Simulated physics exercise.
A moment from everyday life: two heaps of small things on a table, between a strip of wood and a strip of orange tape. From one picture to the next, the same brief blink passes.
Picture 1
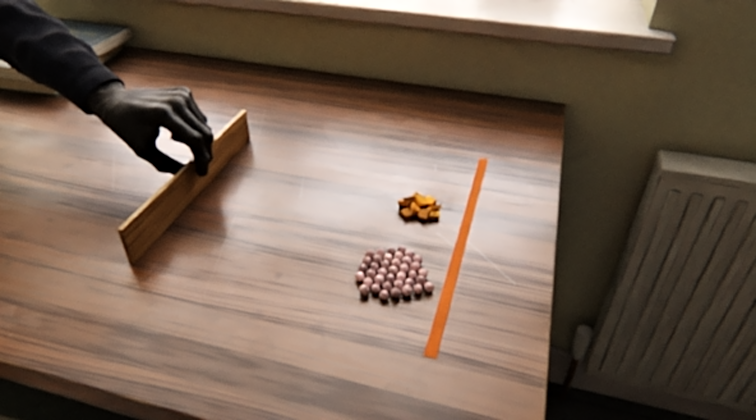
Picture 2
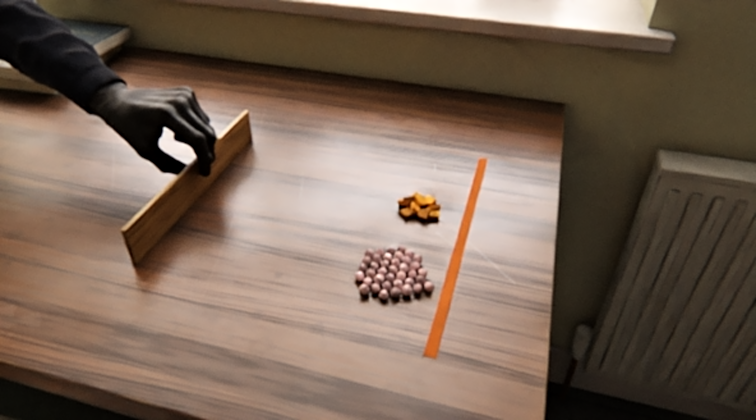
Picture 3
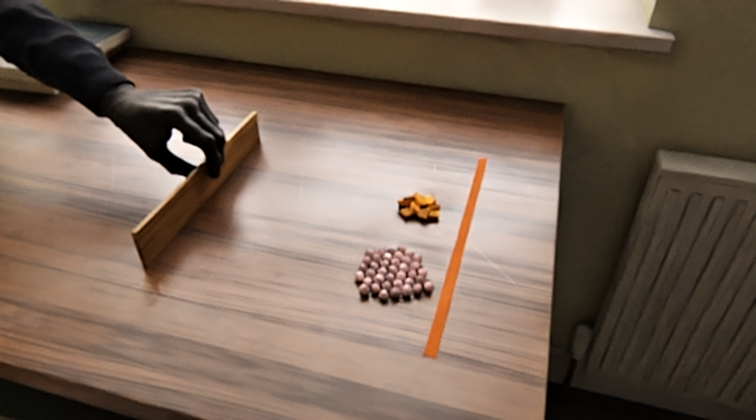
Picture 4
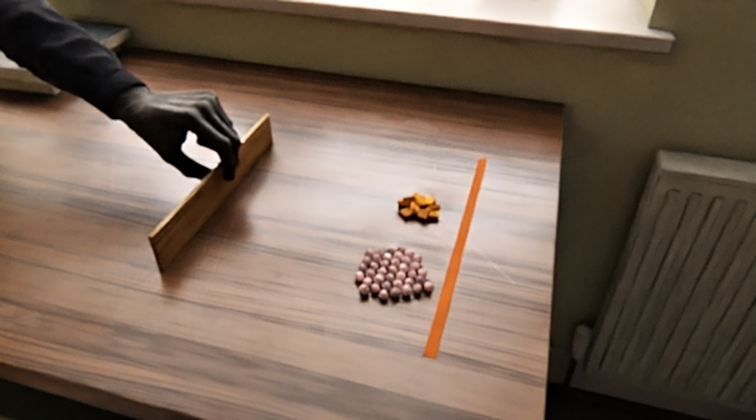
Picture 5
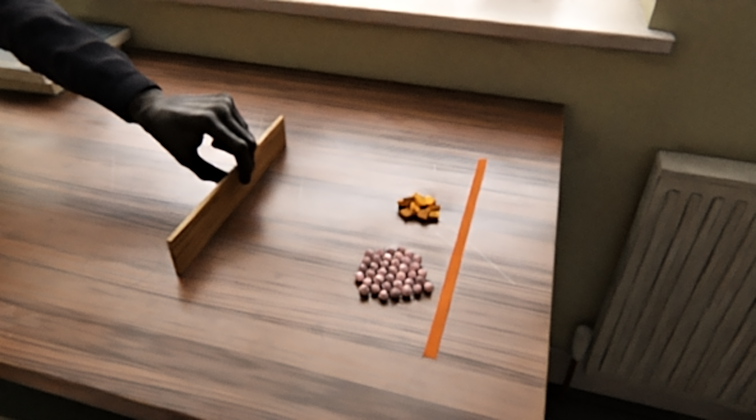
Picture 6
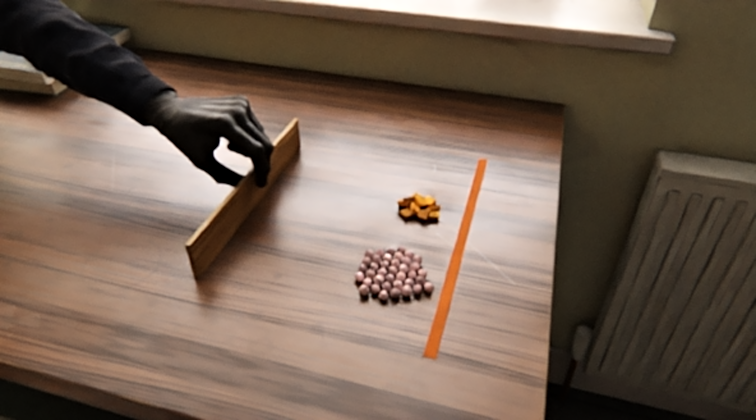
A dark-gloved hand holds a narrow wooden strip upright on a brown wood-grain table, seen from above at an angle, beside a windowsill and a white radiator. To the strip's right sit a small heap of orange-brown crackers and, nearer, a larger cluster of pinkish pearls, with orange tape beyond them. The hand slides the strip steadily rightward a short way, while both heaps and the camera stay still.
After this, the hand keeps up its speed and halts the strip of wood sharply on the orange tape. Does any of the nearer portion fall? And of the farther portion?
Nearer portion: It loses pieces over the edge. Farther portion: It stays on top.
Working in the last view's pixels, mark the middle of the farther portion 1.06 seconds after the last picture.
Its centre lies close to (495, 221) in the last picture.
Then, 0.38 s on from there, strip of wood still moving, near (361, 191); nearer portion all on the table, its front near (429, 287); farther portion all on the table, its front near (433, 214).
Then, 0.78 s on from there, strip of wood stopped at the orange tape; nearer portion all on the table, its front near (502, 268); farther portion all on the table, its front near (504, 228).
Then, 1.06 s on from there, strip of wood stopped at the orange tape; nearer portion near a third over the edge; farther portion all on the table, its front near (506, 228).
In the end, strip of wood stopped at the orange tape; nearer portion the whole lot over the edge; farther portion all on the table, its front near (506, 228).
